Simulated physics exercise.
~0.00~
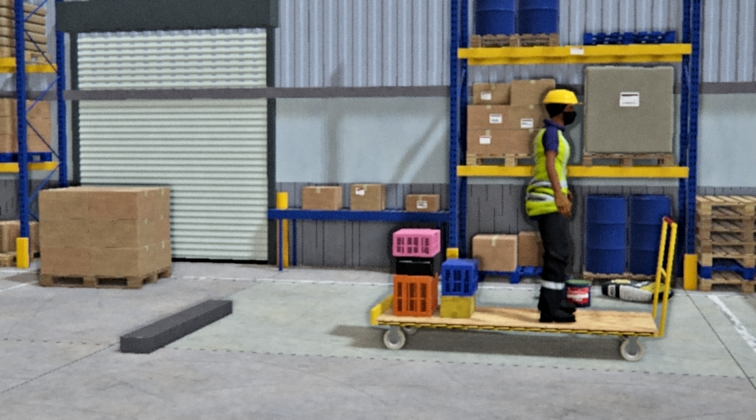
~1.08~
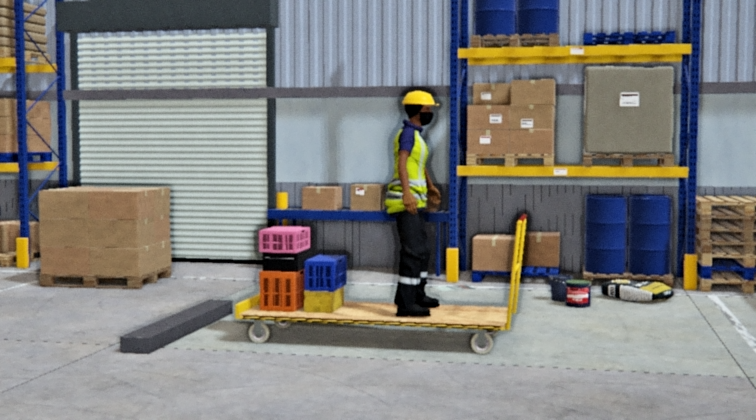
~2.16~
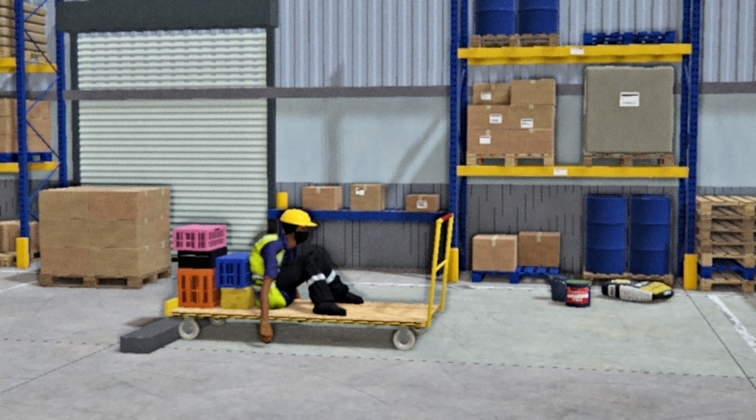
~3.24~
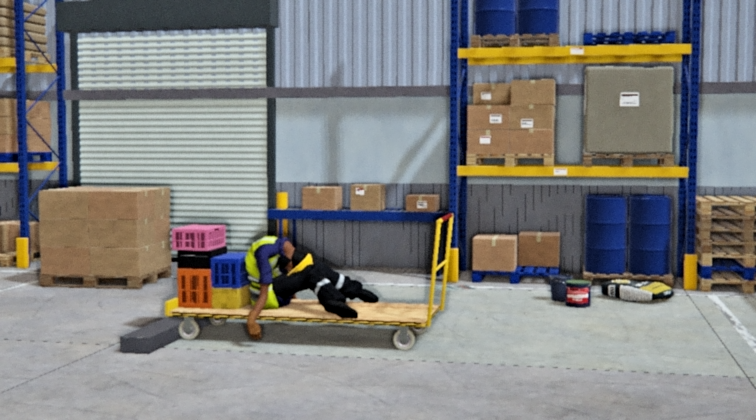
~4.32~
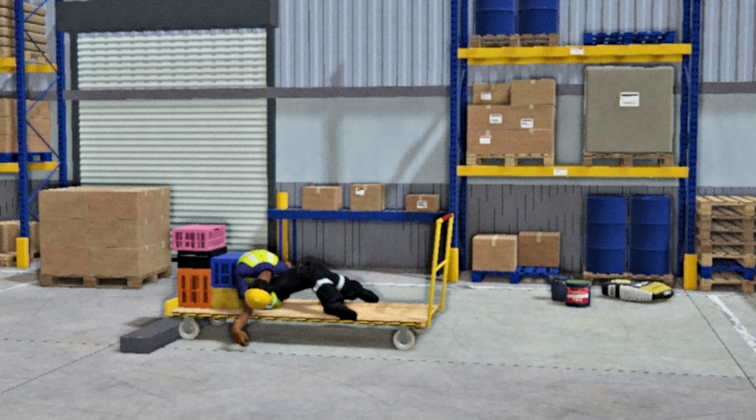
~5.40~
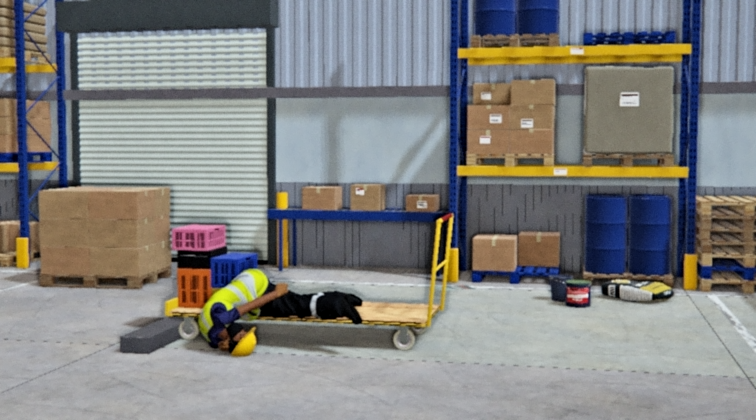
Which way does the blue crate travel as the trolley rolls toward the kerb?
The blue crate travels to the left, riding along on the trolley's deck.
